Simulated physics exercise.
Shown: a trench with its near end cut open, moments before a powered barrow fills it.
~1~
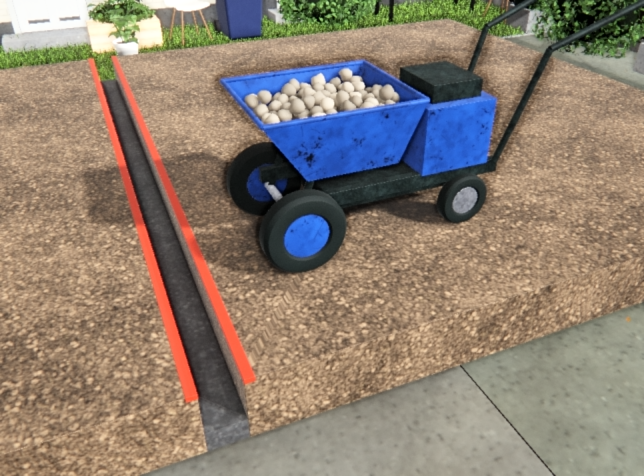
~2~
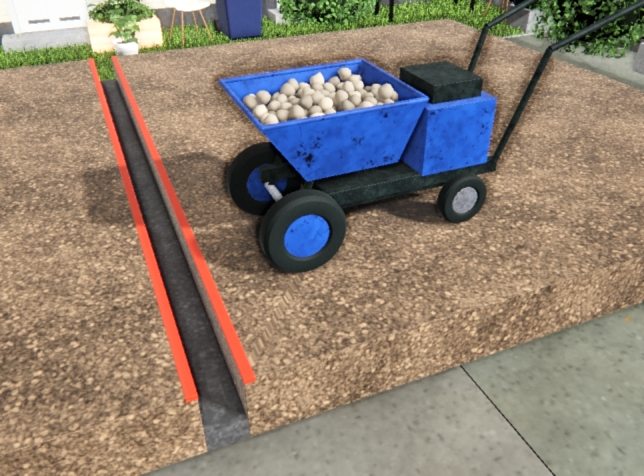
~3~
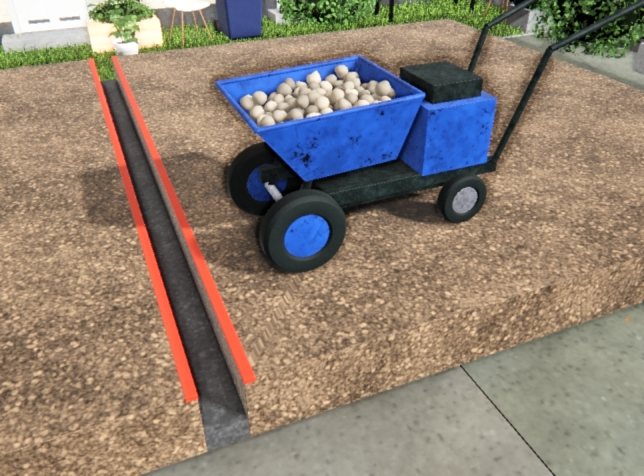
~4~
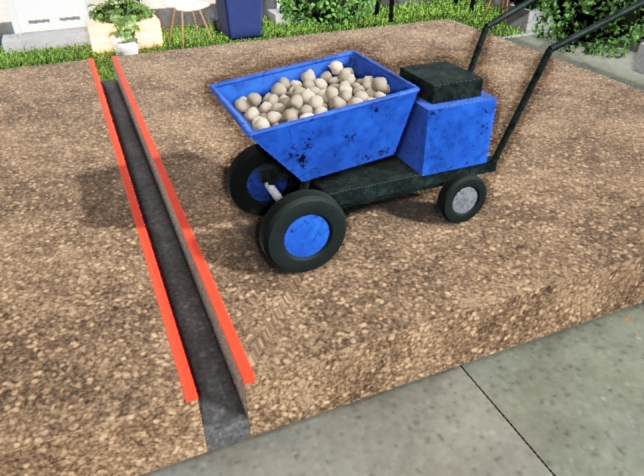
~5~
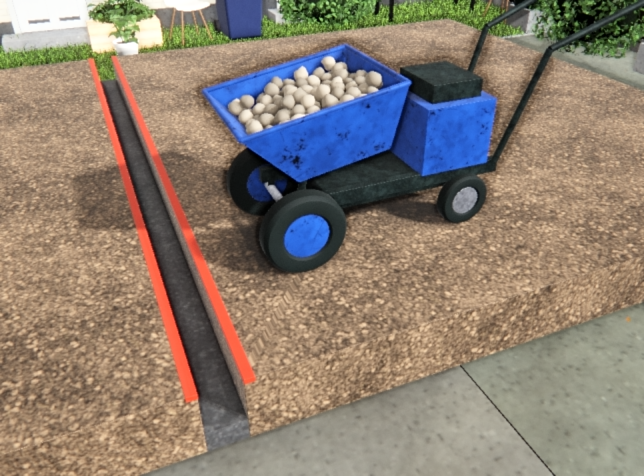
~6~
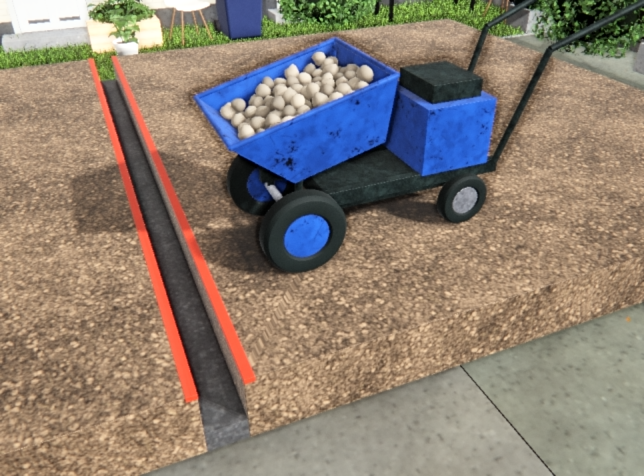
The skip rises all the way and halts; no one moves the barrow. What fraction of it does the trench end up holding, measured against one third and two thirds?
What falls in does not reach a third.
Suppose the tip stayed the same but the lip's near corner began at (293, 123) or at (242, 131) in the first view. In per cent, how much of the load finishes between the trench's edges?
The first stopping place yields 60 % and the other yields 0 %.
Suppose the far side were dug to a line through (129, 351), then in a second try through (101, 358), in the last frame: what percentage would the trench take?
For the first it's 90 per cent, for the second 100 per cent.
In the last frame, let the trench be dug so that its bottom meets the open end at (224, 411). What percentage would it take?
Estimated share: Approx. 20 %.
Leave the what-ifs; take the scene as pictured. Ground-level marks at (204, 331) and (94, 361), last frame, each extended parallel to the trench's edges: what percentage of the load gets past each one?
Around 80 in a hundred for the first, 20 in a hundred for the second.
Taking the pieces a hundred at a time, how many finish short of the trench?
About 0 %.
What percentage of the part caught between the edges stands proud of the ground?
My figure is near 10 per cent.
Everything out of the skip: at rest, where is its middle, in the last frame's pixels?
Near (122, 265).
Shortly afterwards, skip tipped steeply; the whole lot in the skip.
Next, skip tipped right over; the bulk in the skip; only a few in or heaped over the trench; near a quarter beyond it; only a few falling.
Some moments later, skip tipped right over; near a quarter in the skip; near a quarter in or heaped over the trench; near two thirds beyond it.
In the end, skip tipped right over; a little in the skip; near a quarter in or heaped over the trench; near two thirds beyond it.
